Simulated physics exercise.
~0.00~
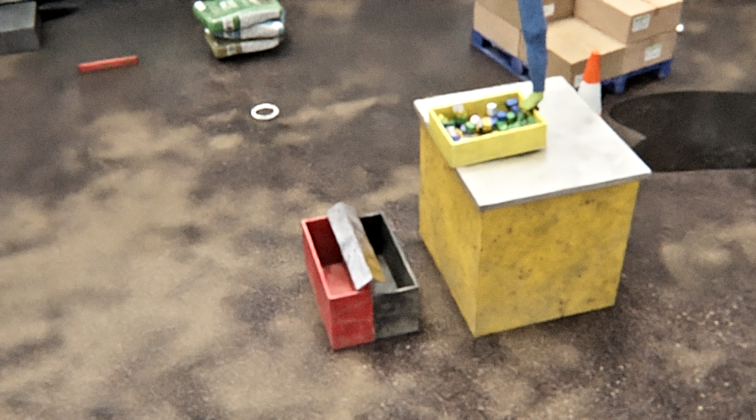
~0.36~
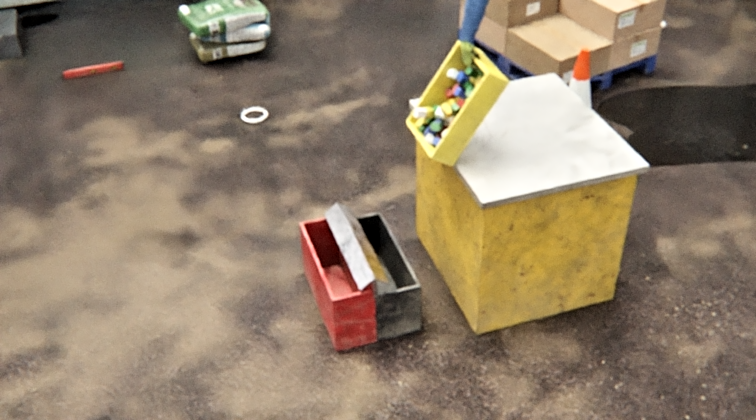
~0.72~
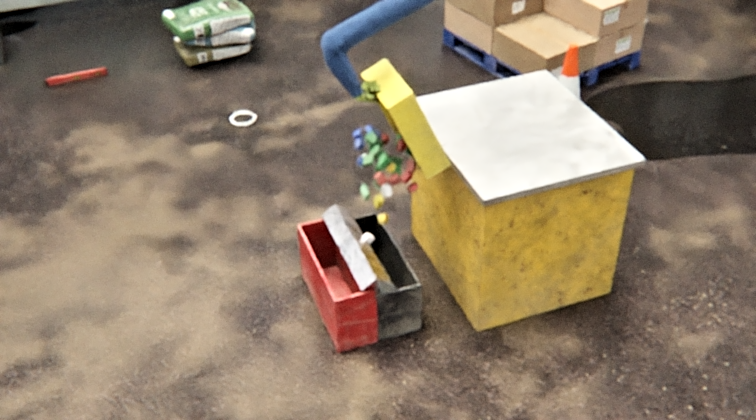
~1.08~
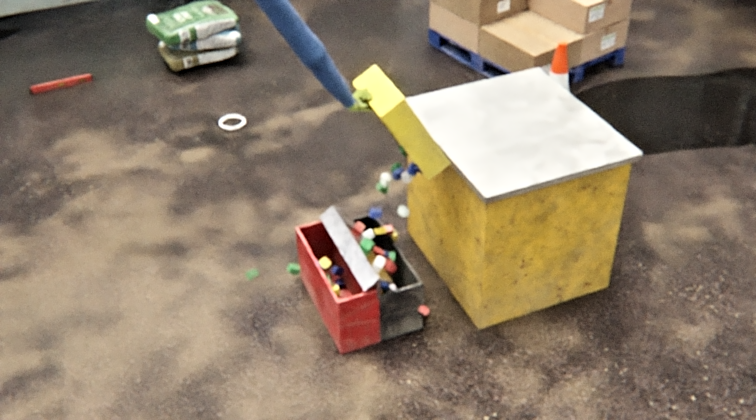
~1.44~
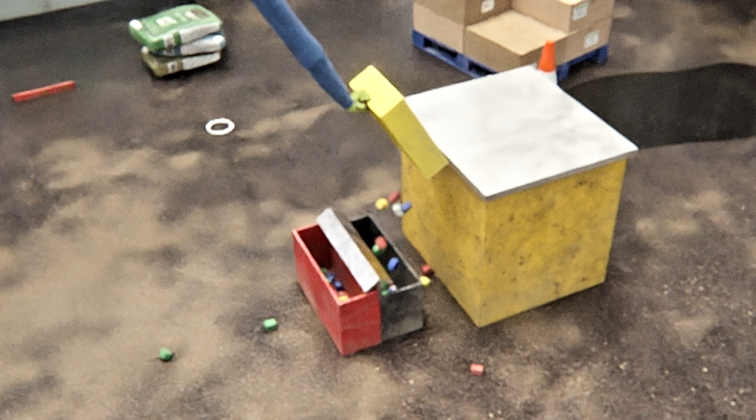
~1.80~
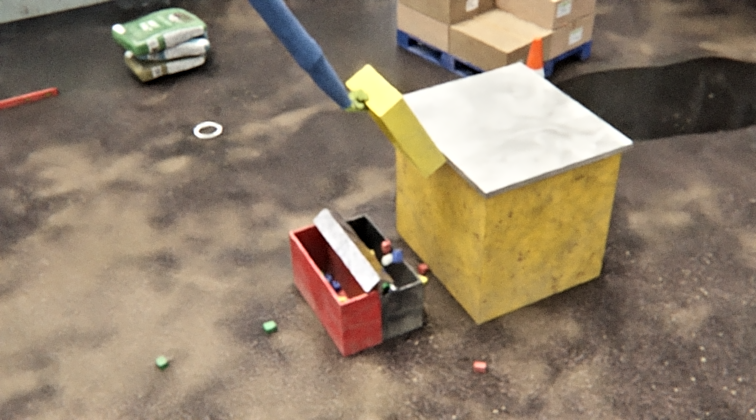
The footage shows a blue arm tipping a yellow box of colourful toy bricks over the left edge of a bench, spilling them towards adjoining red and black bins below; bricks land in both, while a few end up scattered on the ground as the box stays tilted.
